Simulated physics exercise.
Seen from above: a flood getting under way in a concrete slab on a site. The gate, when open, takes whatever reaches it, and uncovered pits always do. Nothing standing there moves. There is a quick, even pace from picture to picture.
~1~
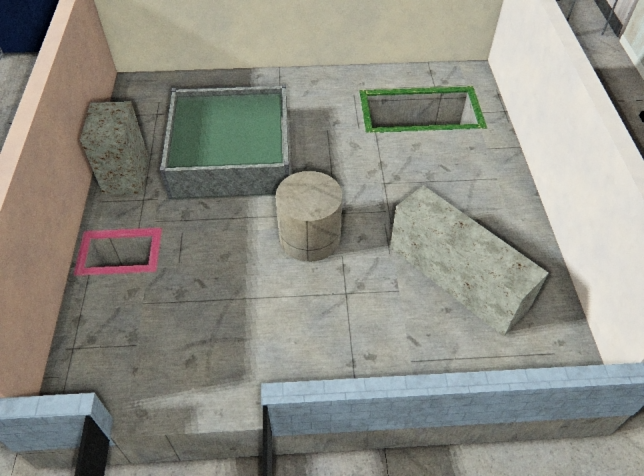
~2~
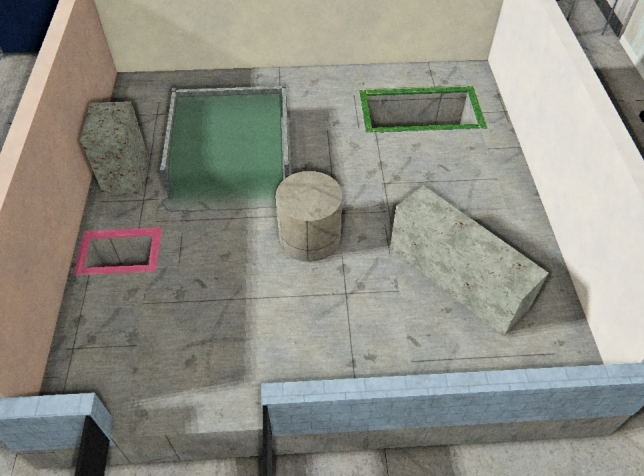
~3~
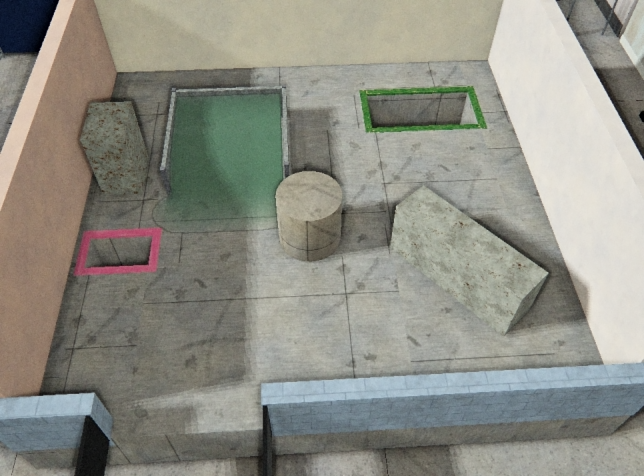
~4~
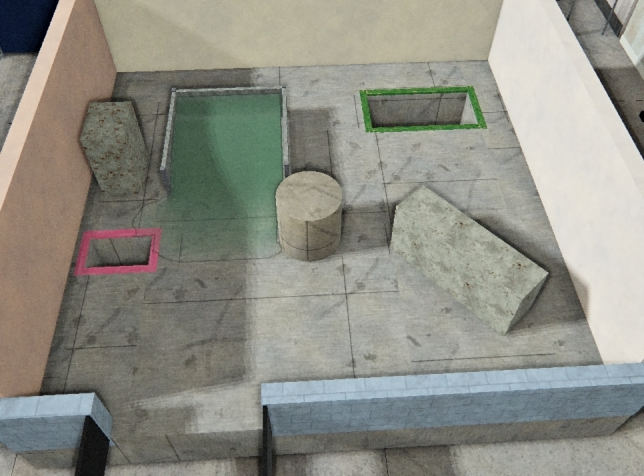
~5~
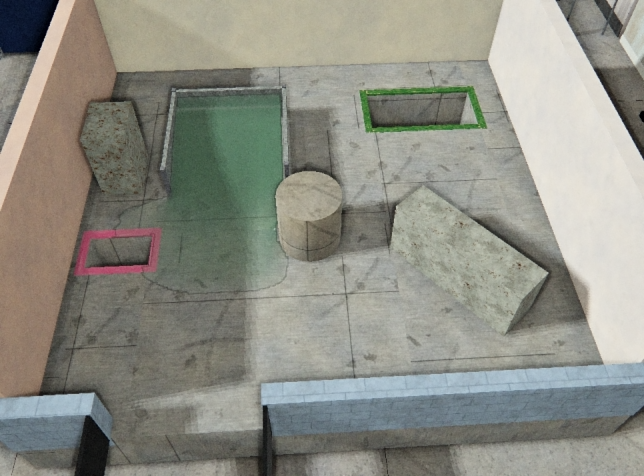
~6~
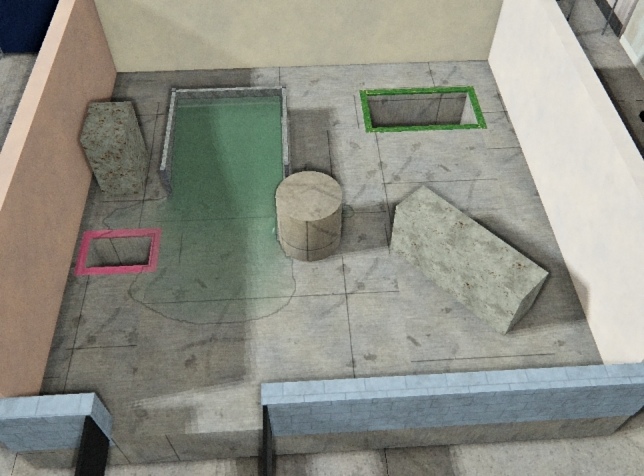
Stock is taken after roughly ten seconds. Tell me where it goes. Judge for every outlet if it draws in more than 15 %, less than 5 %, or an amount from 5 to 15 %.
My call: The gate draws in more than 15 %; the pink pit draws in more than 15 %; the green pit draws in less than 5 %.
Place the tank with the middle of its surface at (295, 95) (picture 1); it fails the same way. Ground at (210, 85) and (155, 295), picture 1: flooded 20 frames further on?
Looking at the two spots in order, the first is bone-dry and the second is waterlogged.
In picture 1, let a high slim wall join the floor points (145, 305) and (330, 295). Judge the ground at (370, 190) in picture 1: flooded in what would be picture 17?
My call: Swamped.
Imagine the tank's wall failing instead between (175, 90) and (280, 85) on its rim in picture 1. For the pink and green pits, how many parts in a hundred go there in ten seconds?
Pink takes 12 in a hundred, green takes 30 in a hundred.
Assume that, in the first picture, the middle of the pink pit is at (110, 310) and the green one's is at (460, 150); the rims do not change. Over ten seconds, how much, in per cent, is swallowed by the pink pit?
Share, pink pit, approx.: 25 in a hundred.
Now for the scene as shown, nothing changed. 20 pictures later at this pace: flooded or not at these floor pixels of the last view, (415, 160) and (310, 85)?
Readings, in sequence: Waterlogged then unreached.
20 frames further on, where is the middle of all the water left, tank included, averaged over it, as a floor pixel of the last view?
Somewhere near (239, 260).
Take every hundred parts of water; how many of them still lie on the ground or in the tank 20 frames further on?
The share not yet gone is roughly 68 percent.
A moment on, water covers 25 % of the floor; the gate 1 %, the pink pit 3 %, the green pit 0 %.
Next, water covers 35 % of the floor; the gate 11 %, the pink pit 6 %, the green pit 0 %.
Then, water covers 35 % of the floor; the gate 25 %, the pink pit 8 %, the green pit 0 %.
Later, water covers 45 % of the floor; the gate 36 %, the pink pit 13 %, the green pit 1 %.
In the end, water covers 60 % of the floor; the gate 42 %, the pink pit 17 %, the green pit 2 %.
